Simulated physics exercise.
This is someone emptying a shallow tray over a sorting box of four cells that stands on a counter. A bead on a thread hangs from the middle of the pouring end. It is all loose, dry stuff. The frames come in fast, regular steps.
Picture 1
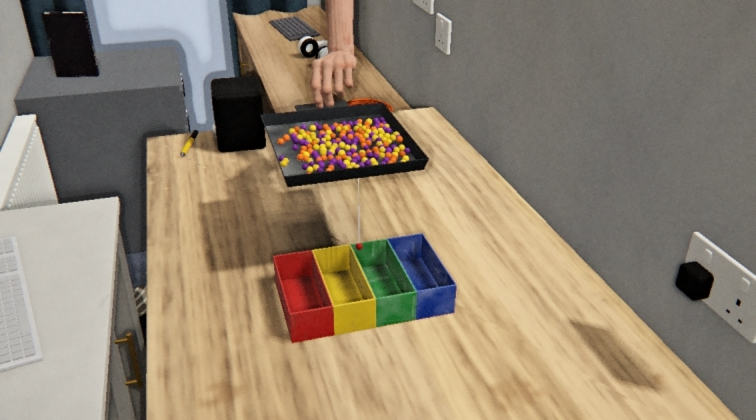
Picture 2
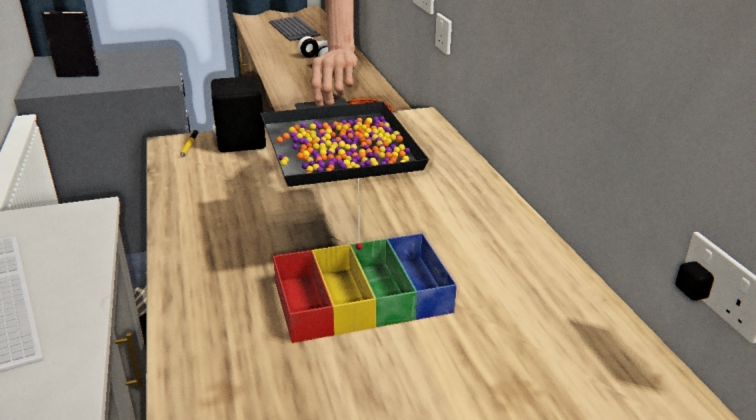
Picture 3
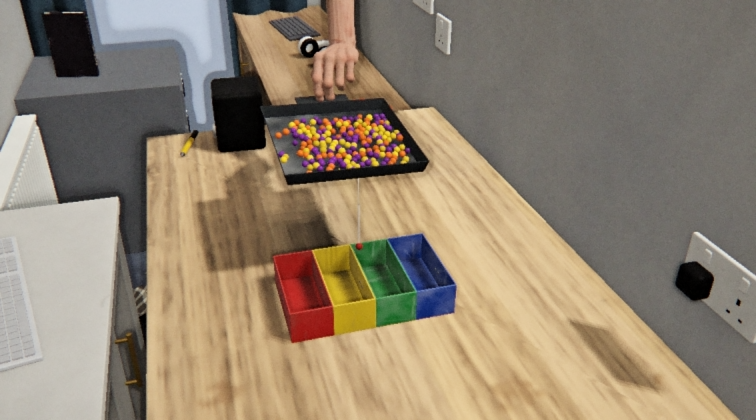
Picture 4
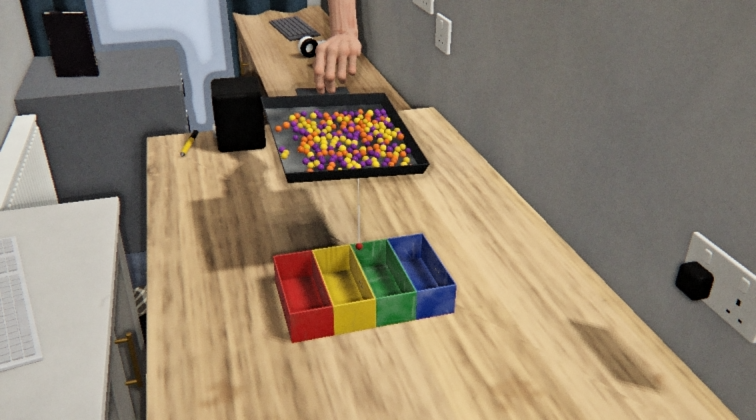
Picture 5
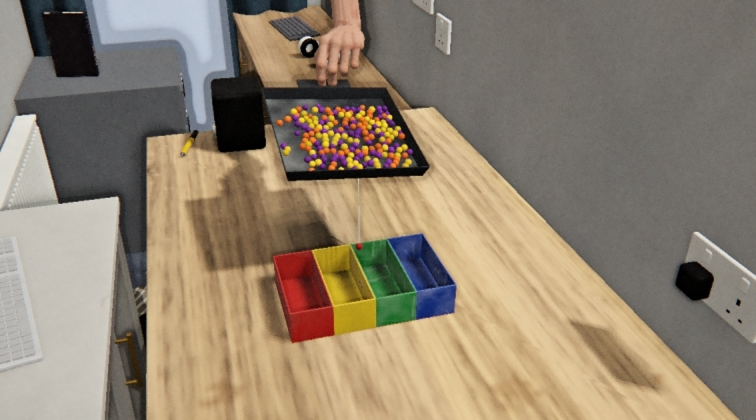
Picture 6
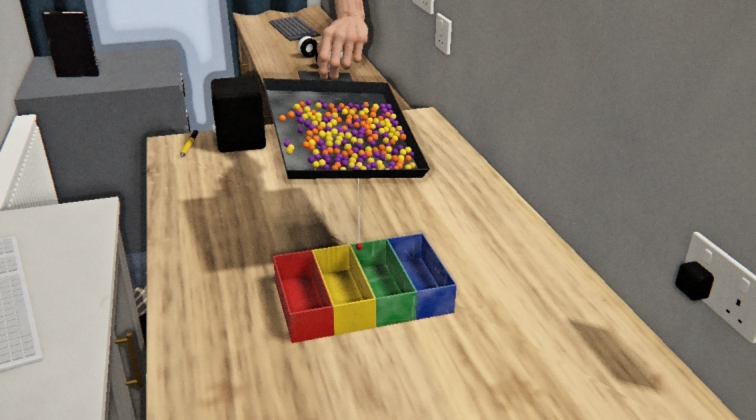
A hand holds a shallow black tray of small yellow, orange and purple balls above a pale wooden counter, seen from above in a grey-walled room. Nearer the viewer stands a box with red, yellow, green and blue cells from left to right, a small red bead hanging on a thread behind it. The hand gradually raises the tray's far side, its near right corner lowest, and the balls shift slightly, while the view stays still.
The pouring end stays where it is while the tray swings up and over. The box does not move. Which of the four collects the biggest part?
It favours the blue compartment.
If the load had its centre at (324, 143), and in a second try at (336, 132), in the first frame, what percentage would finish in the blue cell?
In turn 70 and 70 in a hundred.
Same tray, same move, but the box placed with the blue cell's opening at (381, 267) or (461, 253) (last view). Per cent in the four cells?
Near 10 % and 90 %.
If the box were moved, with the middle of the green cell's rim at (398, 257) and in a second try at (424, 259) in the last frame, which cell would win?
At the first place blue, at the second green.
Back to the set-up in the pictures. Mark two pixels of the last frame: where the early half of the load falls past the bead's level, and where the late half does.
Early half (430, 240), late half (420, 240).
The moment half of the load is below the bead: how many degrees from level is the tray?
At some 85 degrees.
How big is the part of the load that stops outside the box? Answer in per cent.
Close to 30 per cent.
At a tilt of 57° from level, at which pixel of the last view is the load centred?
Roughly at (392, 160).
Soon after the last picture, tray tipped steeply; most on the tray; a stray few in the blue cell; a stray few in the green cell; a small part falling or outside the box.
A little later, tray tipped right over; a small part on the tray; about half in the blue cell; a small part in the green cell; a stray few in the yellow cell; about a third falling or outside the box.
Later still, tray tipped past a quarter turn; about two thirds in the blue cell; a small part in the green cell; a stray few in the red cell; a stray few in the yellow cell; about a quarter falling or outside the box.
By the end, tray tipped past a quarter turn; about two thirds in the blue cell; a small part in the green cell; a stray few in the red cell; a stray few in the yellow cell; about a quarter outside the box.
